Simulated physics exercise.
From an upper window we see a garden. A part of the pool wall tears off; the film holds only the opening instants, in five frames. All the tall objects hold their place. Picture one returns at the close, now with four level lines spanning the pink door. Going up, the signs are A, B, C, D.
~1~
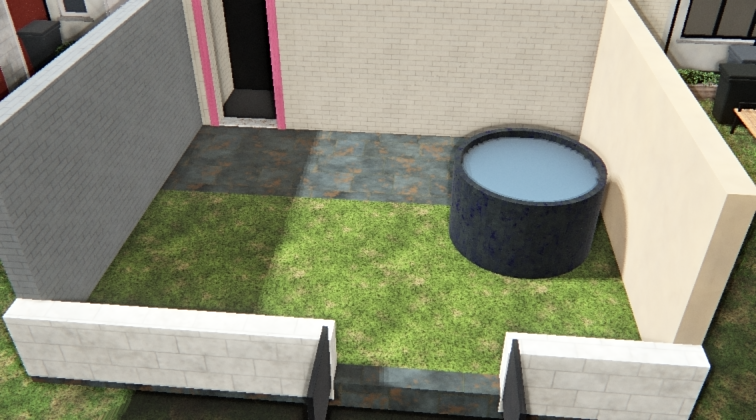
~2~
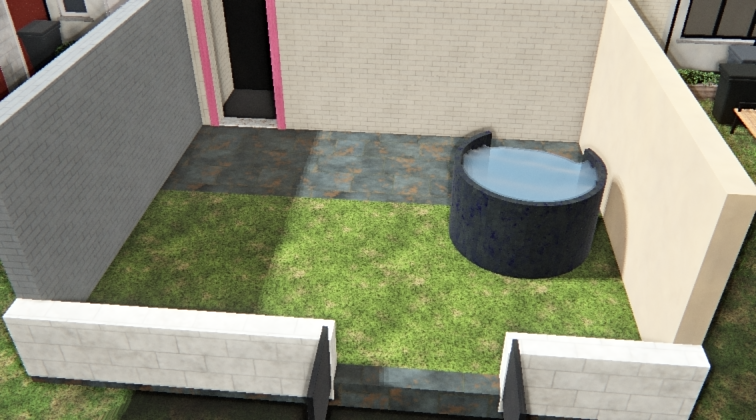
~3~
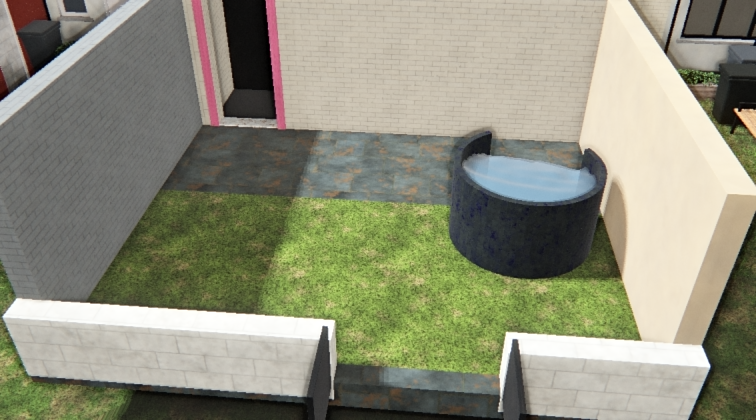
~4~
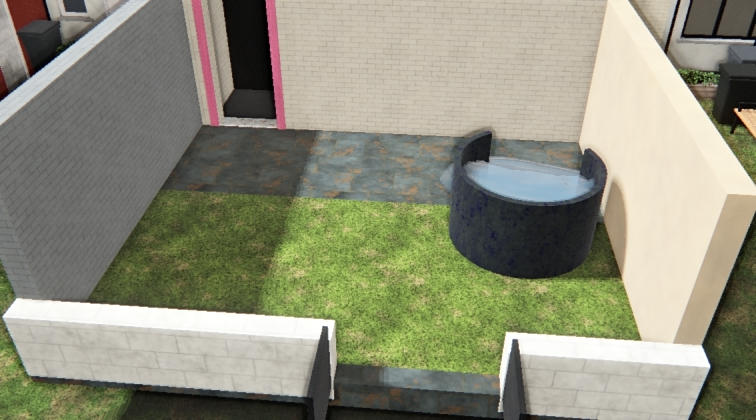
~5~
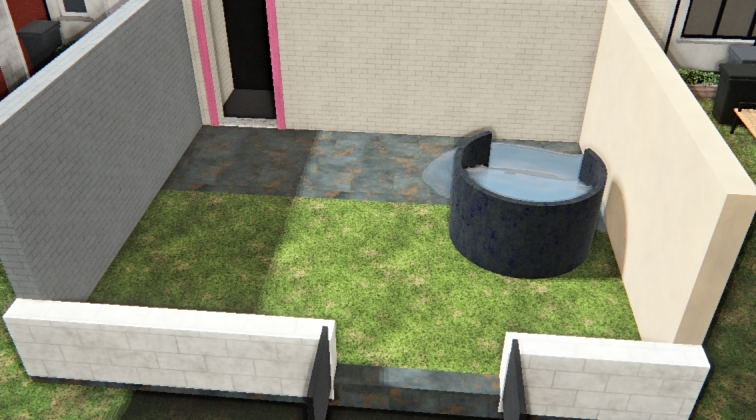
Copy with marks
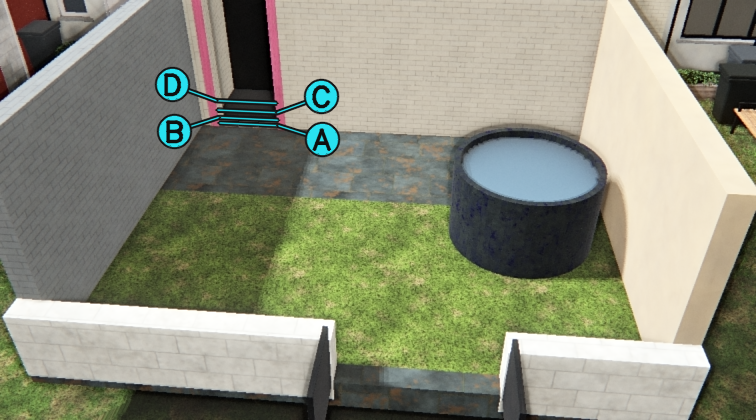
A round dark pool opens at its back and water spreads out over the garden paving.
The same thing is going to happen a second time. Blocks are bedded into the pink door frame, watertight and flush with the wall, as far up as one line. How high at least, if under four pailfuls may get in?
That is mark B.
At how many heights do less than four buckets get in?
Three of the four.
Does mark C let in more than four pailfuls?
No.
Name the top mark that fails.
It is A.
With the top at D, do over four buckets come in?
No.
On the marked copy, A at (248, 124); B at (248, 118); C at (247, 111); D at (246, 102); from the bottom up A, B, C, D.
For mark A, about 8 bucketfuls get in.
For mark B, a splash gets over, under a bucket.
For mark C, nothing gets over.
For mark D, nothing gets over.
